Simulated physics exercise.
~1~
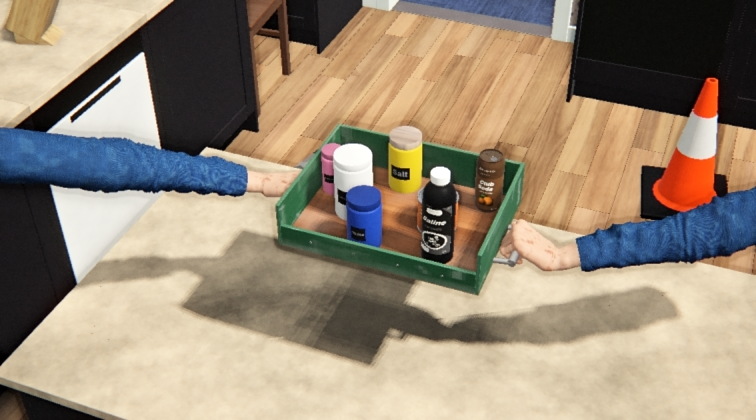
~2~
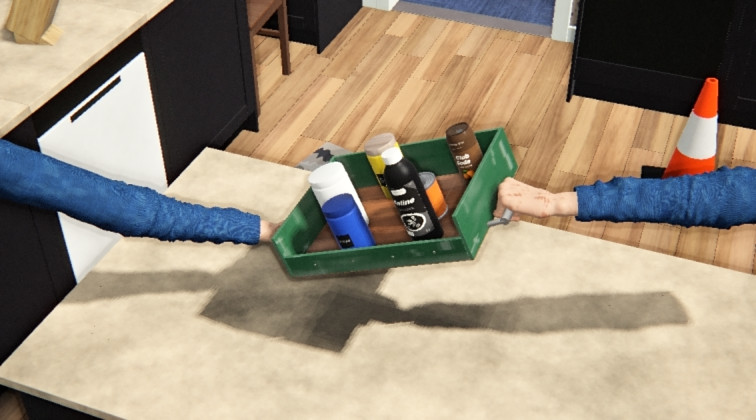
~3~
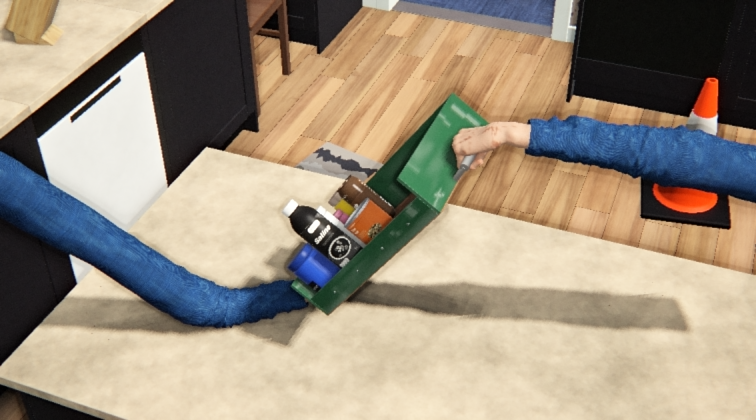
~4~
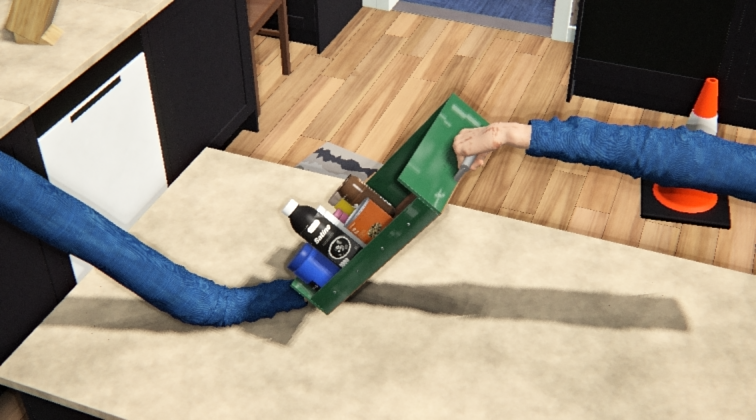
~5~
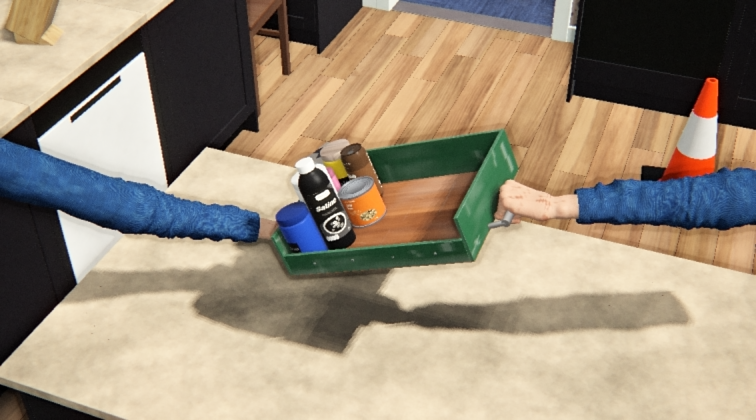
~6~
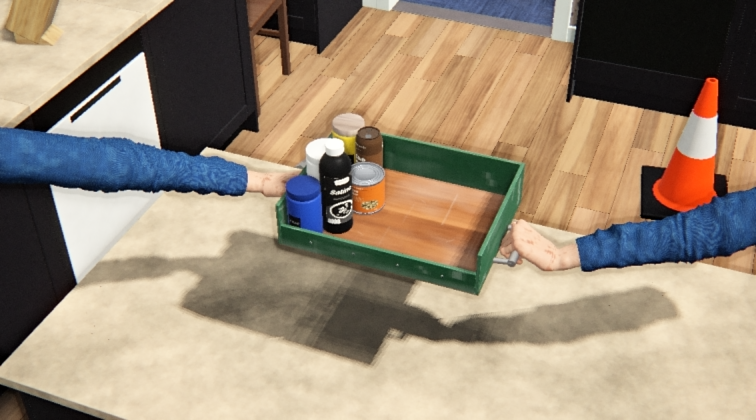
Green crate of bottles and jars tipping steeply left in two hands, then swinging level with its contents bunched upright at left.
